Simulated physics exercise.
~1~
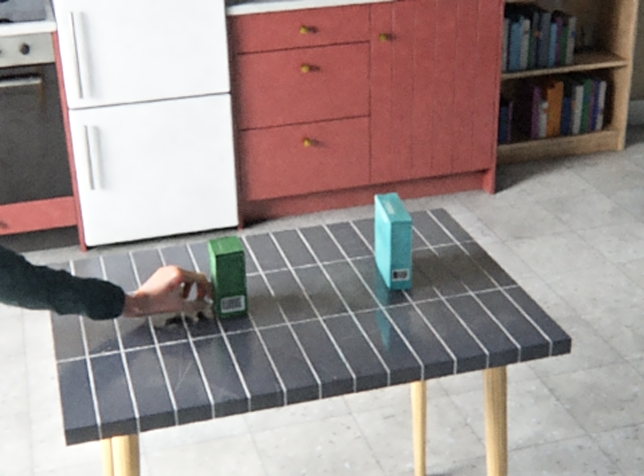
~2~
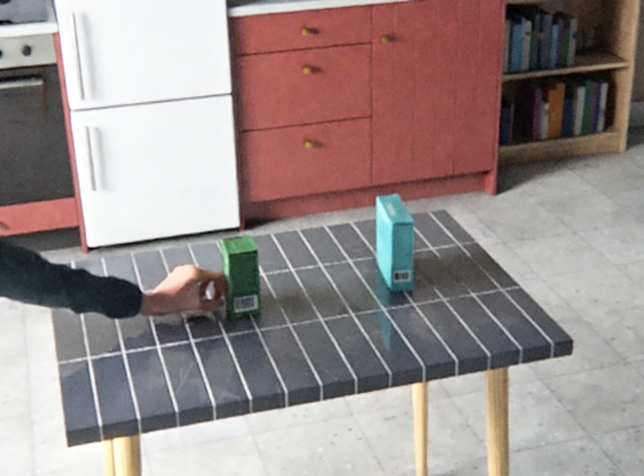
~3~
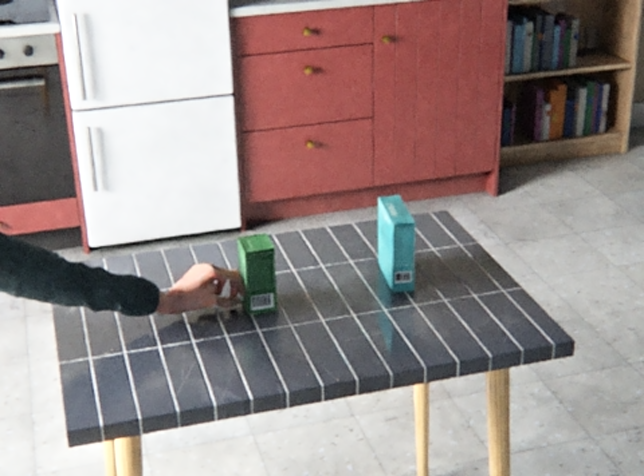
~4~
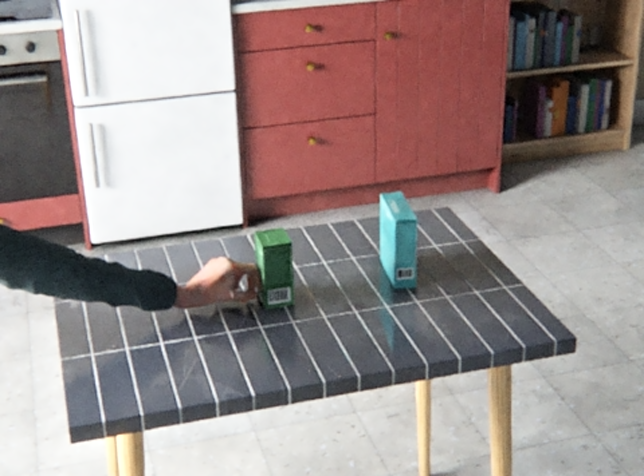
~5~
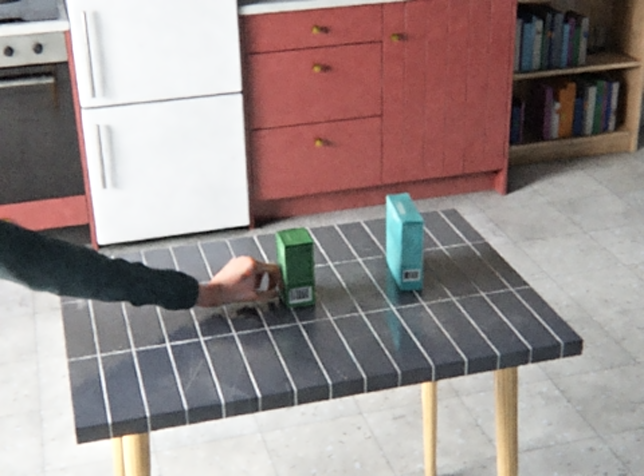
The video shows a hand in a dark sleeve pushing an upright green carton slowly to the right across a dark tiled table in a kitchen, toward a turquoise packet that stays in place. The carton ends still standing, short of the packet, with the hand beside it.
